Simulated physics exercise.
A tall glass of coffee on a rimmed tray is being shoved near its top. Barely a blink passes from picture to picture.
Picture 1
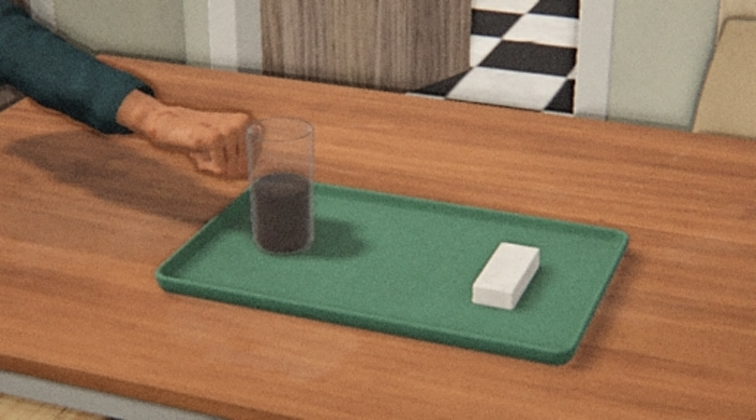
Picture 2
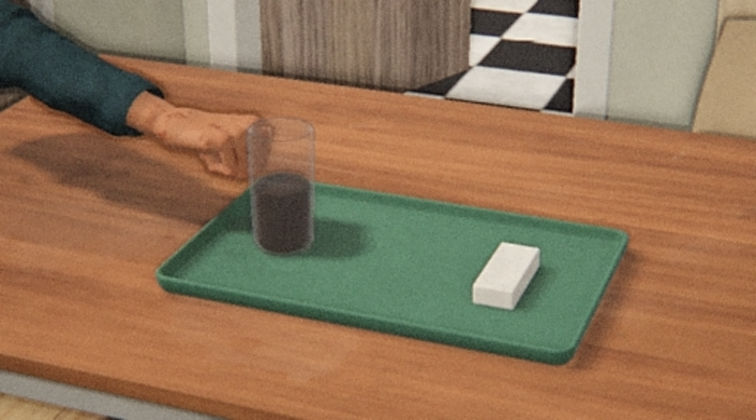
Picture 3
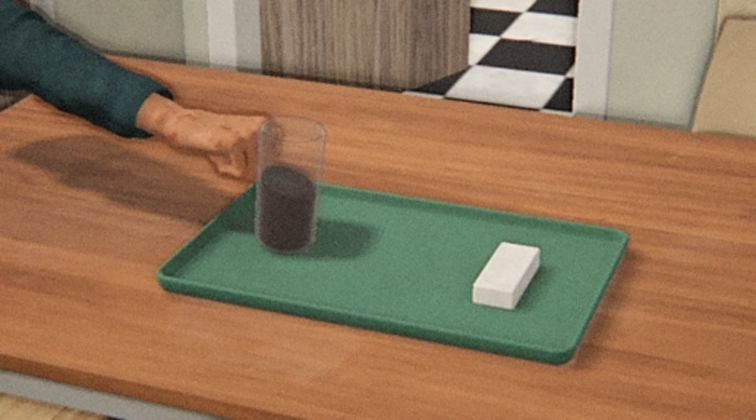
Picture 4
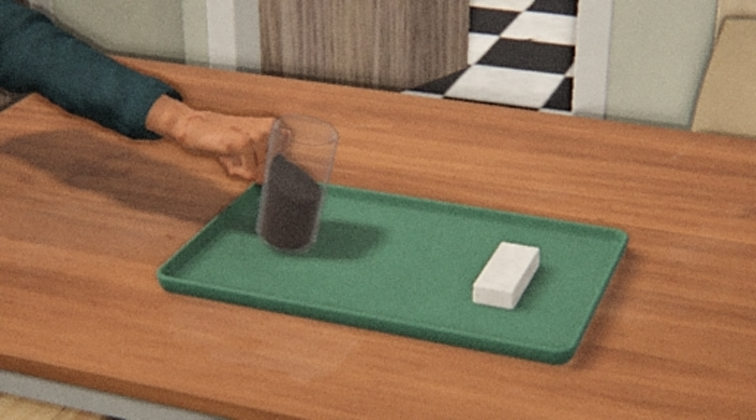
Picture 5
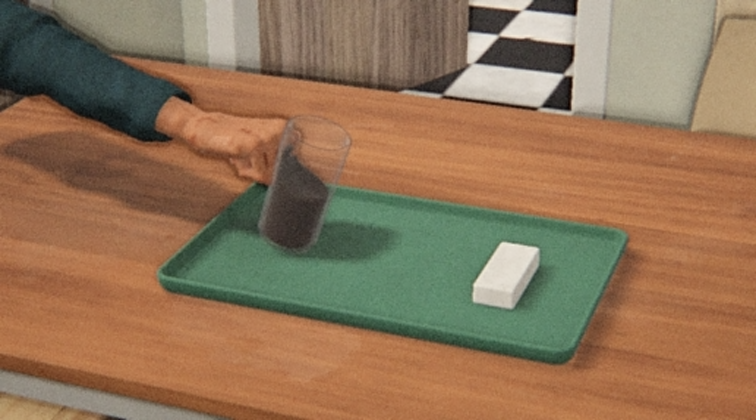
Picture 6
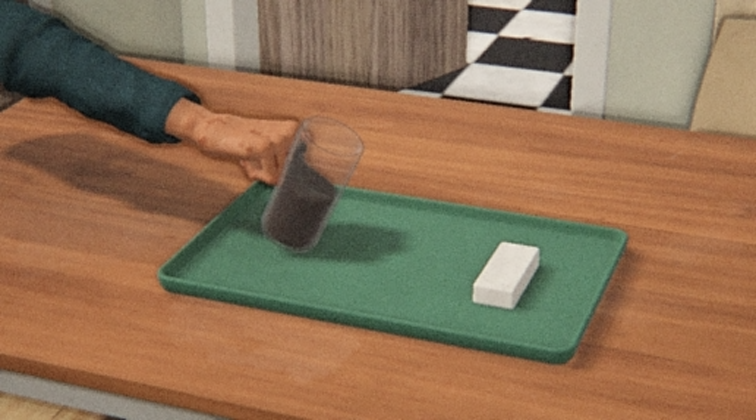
A hand pushes a tall glass of dark coffee, tilting it rightward on a green tray.
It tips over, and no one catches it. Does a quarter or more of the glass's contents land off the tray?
No.
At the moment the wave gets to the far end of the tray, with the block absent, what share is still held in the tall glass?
55 per cent or thereabouts.
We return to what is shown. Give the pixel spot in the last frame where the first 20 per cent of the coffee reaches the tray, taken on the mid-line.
About (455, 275).
A moment on, the tall glass is falling and 100 per cent is in the glass, 0 on the tray and 0 above or beyond its rim.
Next, the tall glass lies on its side and 81 per cent is in the glass, 14 on the tray and 5 above or beyond its rim.
Then the tall glass lies on its side and 40 per cent is in the glass, 42 on the tray and 18 above or beyond its rim.
Later the tall glass lies on its side and 22 per cent is in the glass, 70 on the tray and 9 above or beyond its rim.
In the end 92 per cent is held by tray and glass, 8 is off the tray.
